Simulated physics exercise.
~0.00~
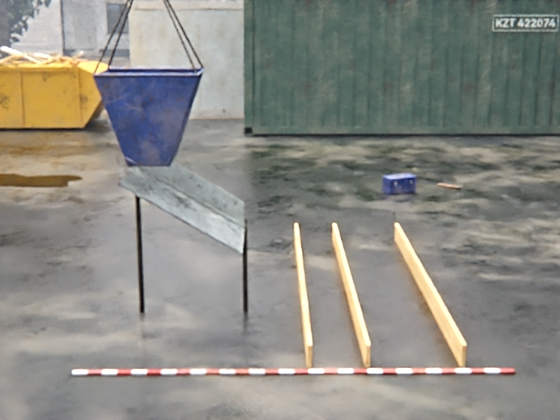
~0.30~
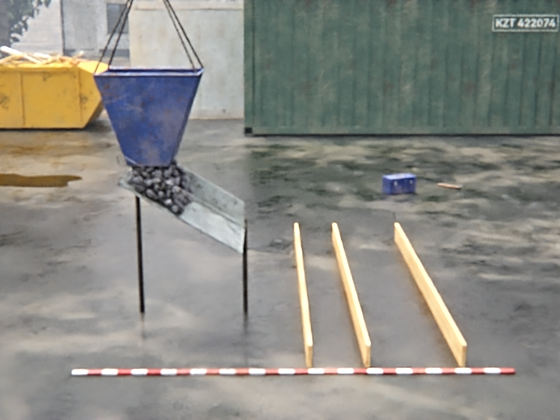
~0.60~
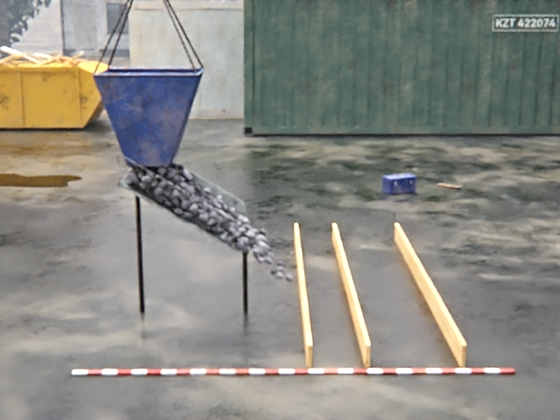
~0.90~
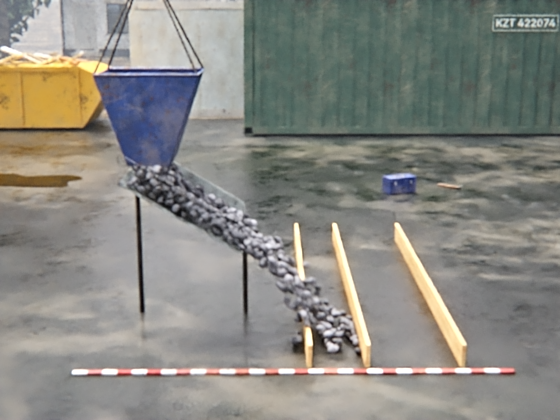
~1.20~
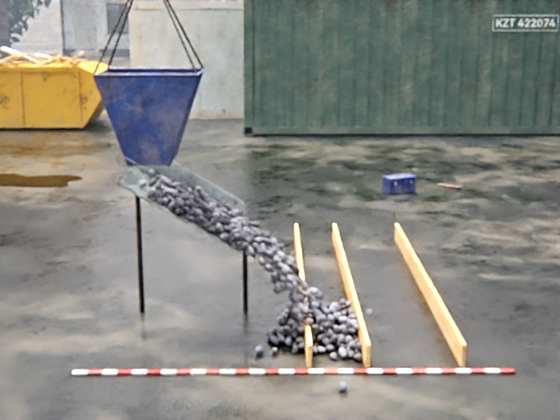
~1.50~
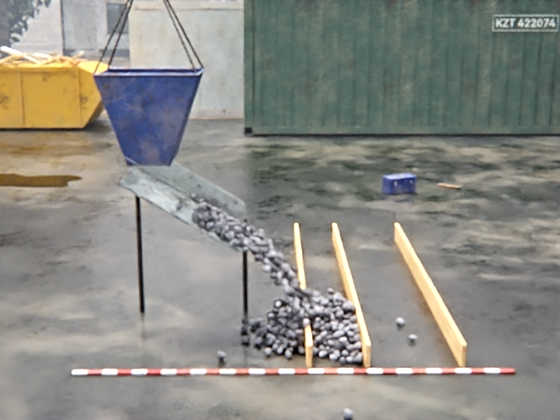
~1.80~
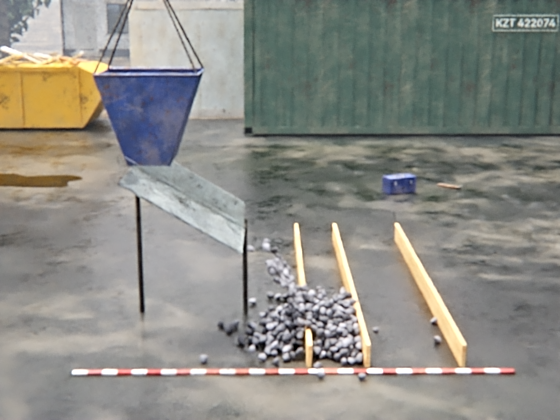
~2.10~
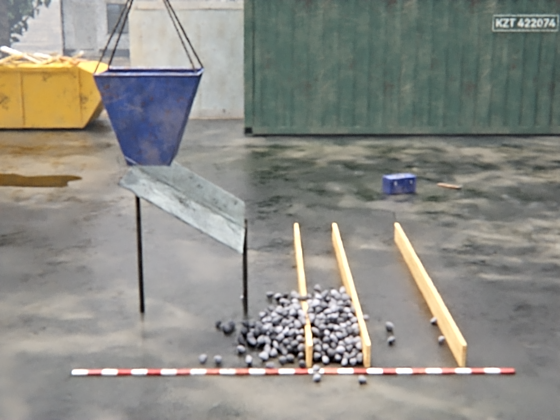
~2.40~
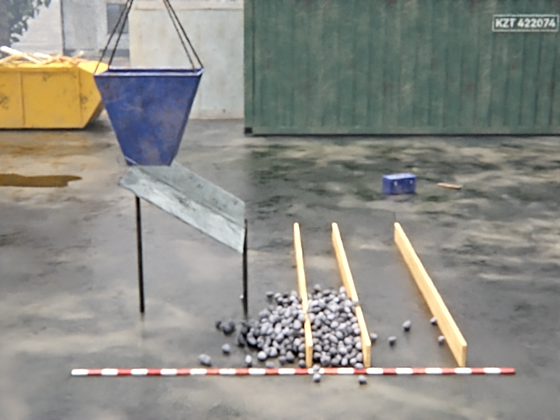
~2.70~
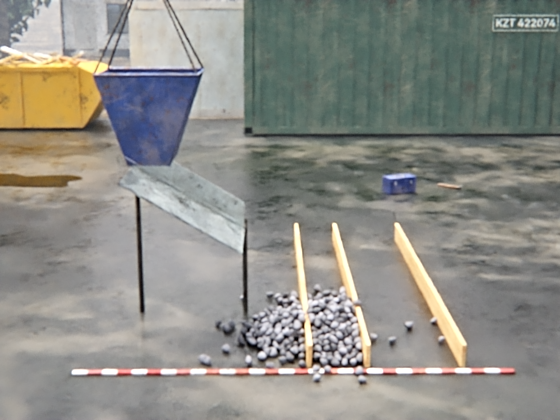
A blue hopper drops grey stones down a steel chute into a heap around the planks.
